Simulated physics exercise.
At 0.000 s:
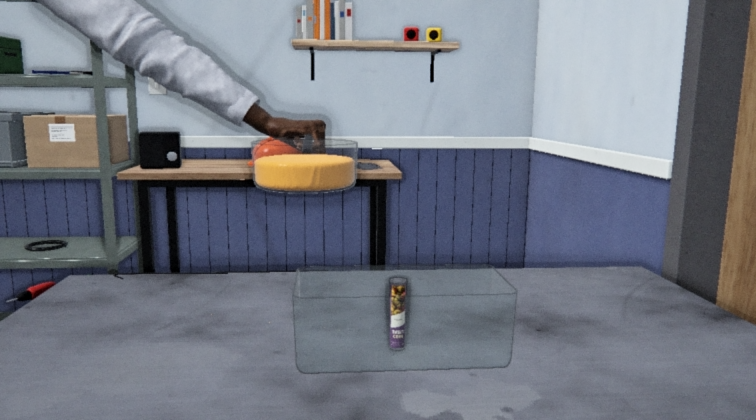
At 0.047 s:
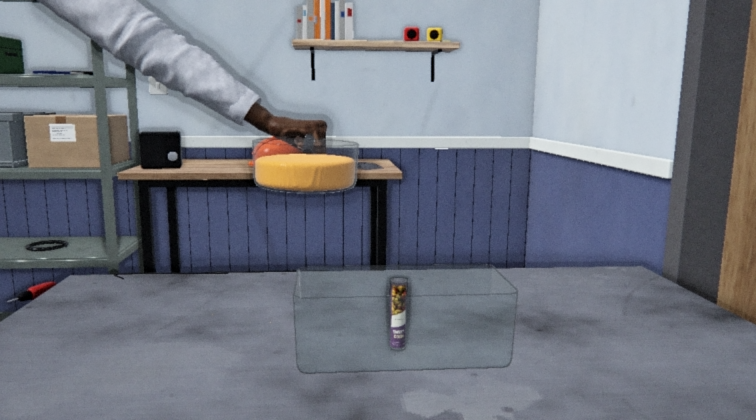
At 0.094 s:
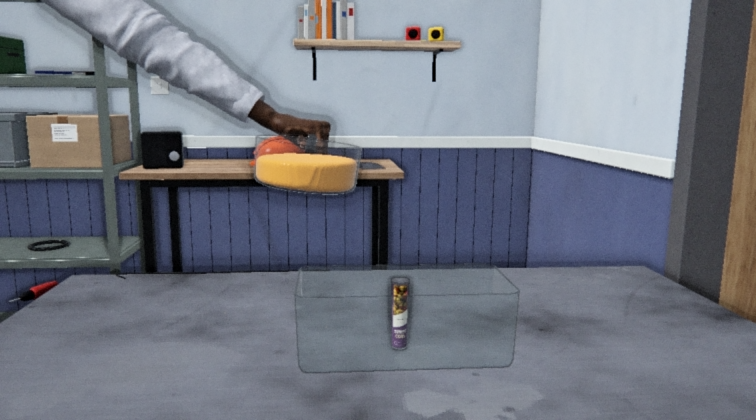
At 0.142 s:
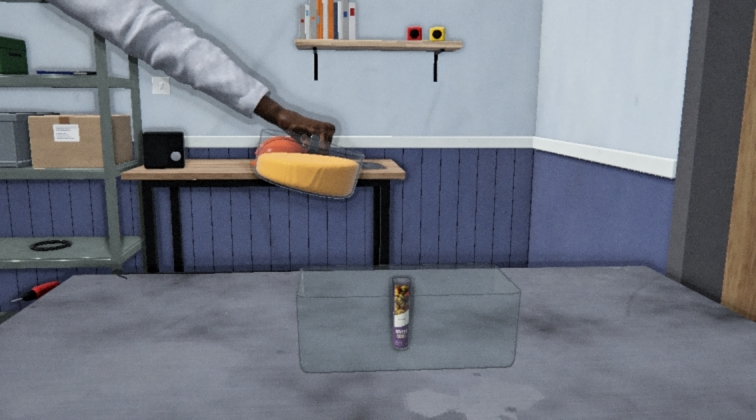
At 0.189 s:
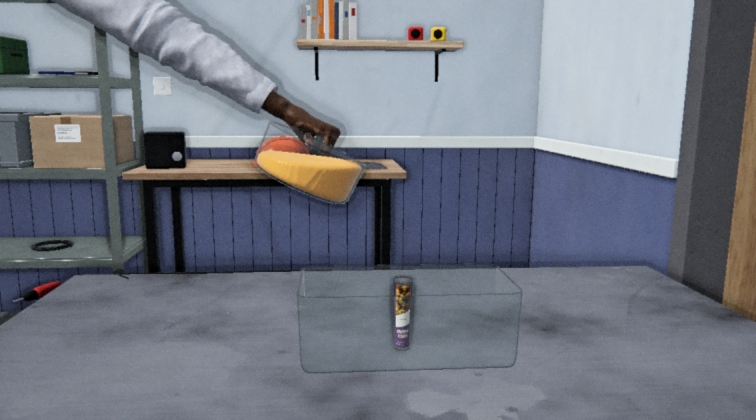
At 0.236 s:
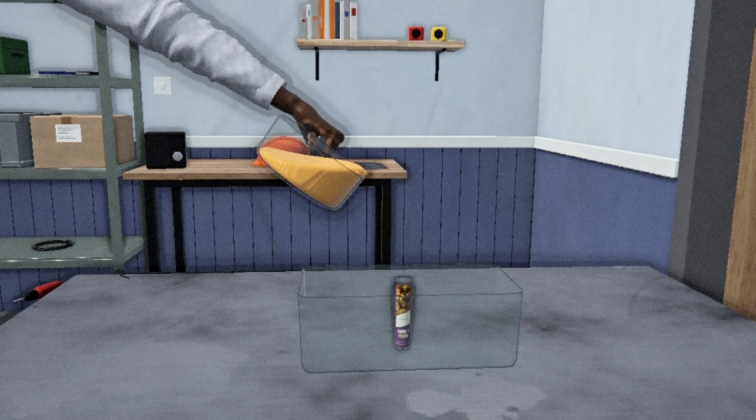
An arm in a pale sleeve held a small clear pot of orange juice above a table, up and left of a clear oblong basin with a tin standing inside, and steadily tilted it rightward.
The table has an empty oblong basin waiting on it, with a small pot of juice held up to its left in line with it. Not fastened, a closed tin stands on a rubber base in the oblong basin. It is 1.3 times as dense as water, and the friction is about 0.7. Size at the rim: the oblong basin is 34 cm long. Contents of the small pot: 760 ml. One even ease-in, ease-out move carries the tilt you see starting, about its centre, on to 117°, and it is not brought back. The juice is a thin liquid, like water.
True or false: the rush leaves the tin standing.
False.
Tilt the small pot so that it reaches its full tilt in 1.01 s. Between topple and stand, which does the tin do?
The tin tips over.
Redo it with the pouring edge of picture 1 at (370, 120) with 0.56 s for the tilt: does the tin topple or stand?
After that, the tin overturns.
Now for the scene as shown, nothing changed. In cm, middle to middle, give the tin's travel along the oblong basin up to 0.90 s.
It has moved some 6 cm.
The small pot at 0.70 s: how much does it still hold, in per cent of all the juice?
Some 1 per cent.
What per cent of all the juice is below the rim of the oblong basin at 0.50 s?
Estimate - around 28 in a hundred parts.
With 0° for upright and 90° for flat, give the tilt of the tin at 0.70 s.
I'd put it at close to 5 degrees off upright.
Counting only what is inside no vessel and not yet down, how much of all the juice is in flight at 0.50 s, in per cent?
60 %.
After 0.50 s the tilt is 107° and 12 per cent is still to pour; the tin stands where it began.
After 0.70 s the tilt is 117° and 1 per cent is still to pour; the tin leans 5°.
After 0.90 s the tilt is 117° and 0 per cent is still to pour; the tin leans 46°.
After 1.12 s the tilt is 117° and 0 per cent is still to pour; the tin lies on its side.
In the end the tin lies on its side.
